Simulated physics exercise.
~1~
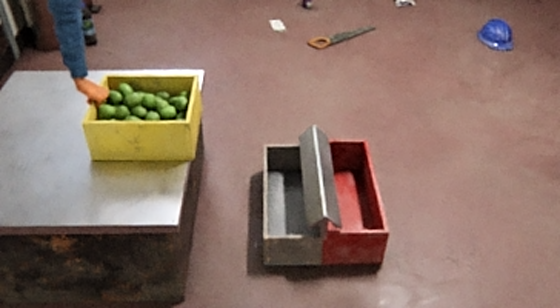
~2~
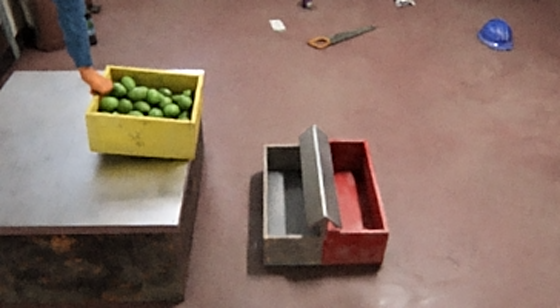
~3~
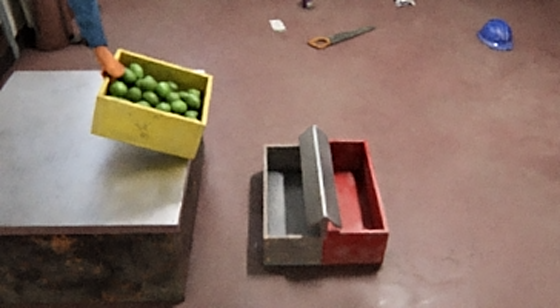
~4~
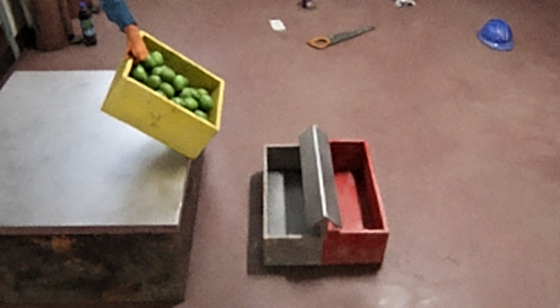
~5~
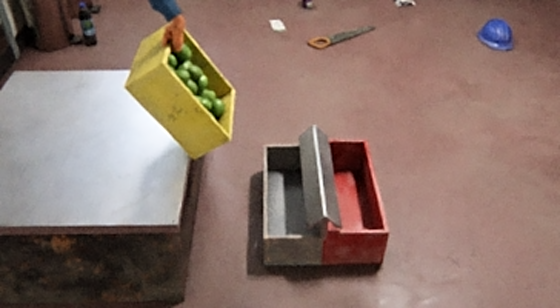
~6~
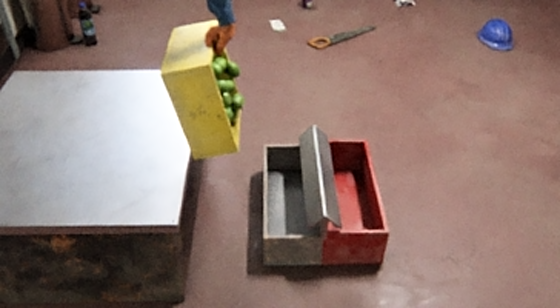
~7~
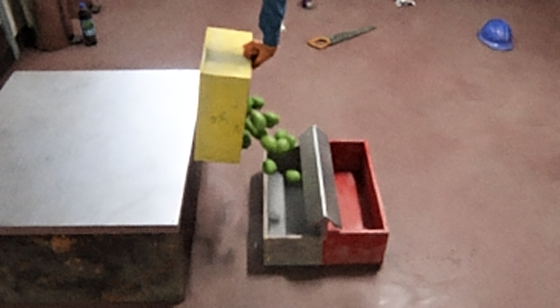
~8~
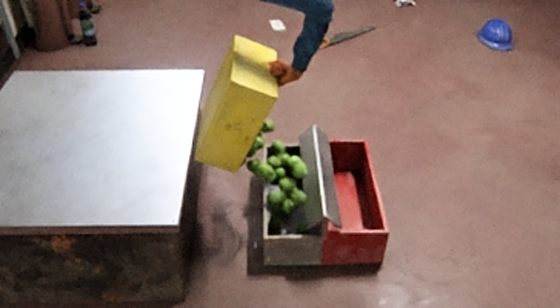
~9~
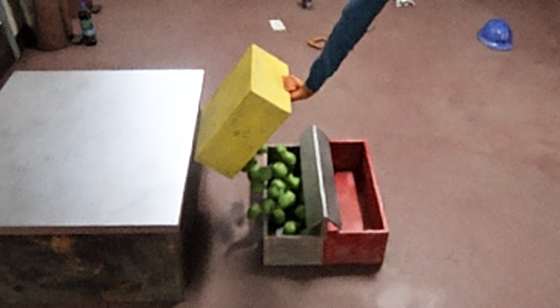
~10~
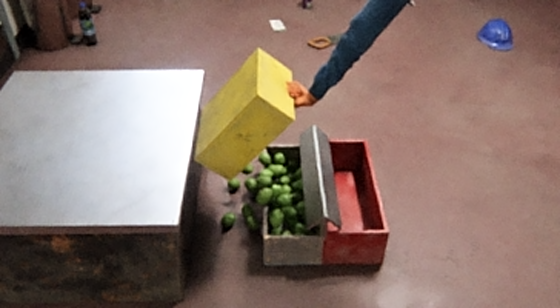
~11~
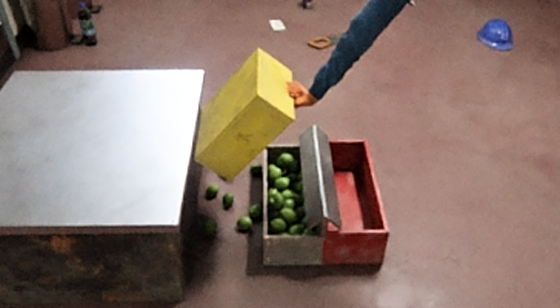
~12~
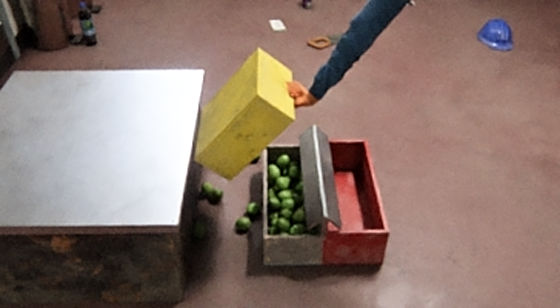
The clip shows a gloved hand tipping a yellow box of limes off the end of a bench until it hangs steeply tilted, spilling them toward joined grey and red containers below. Most land in the grey one, several fall to the floor beside the bench, and the red one stays empty.
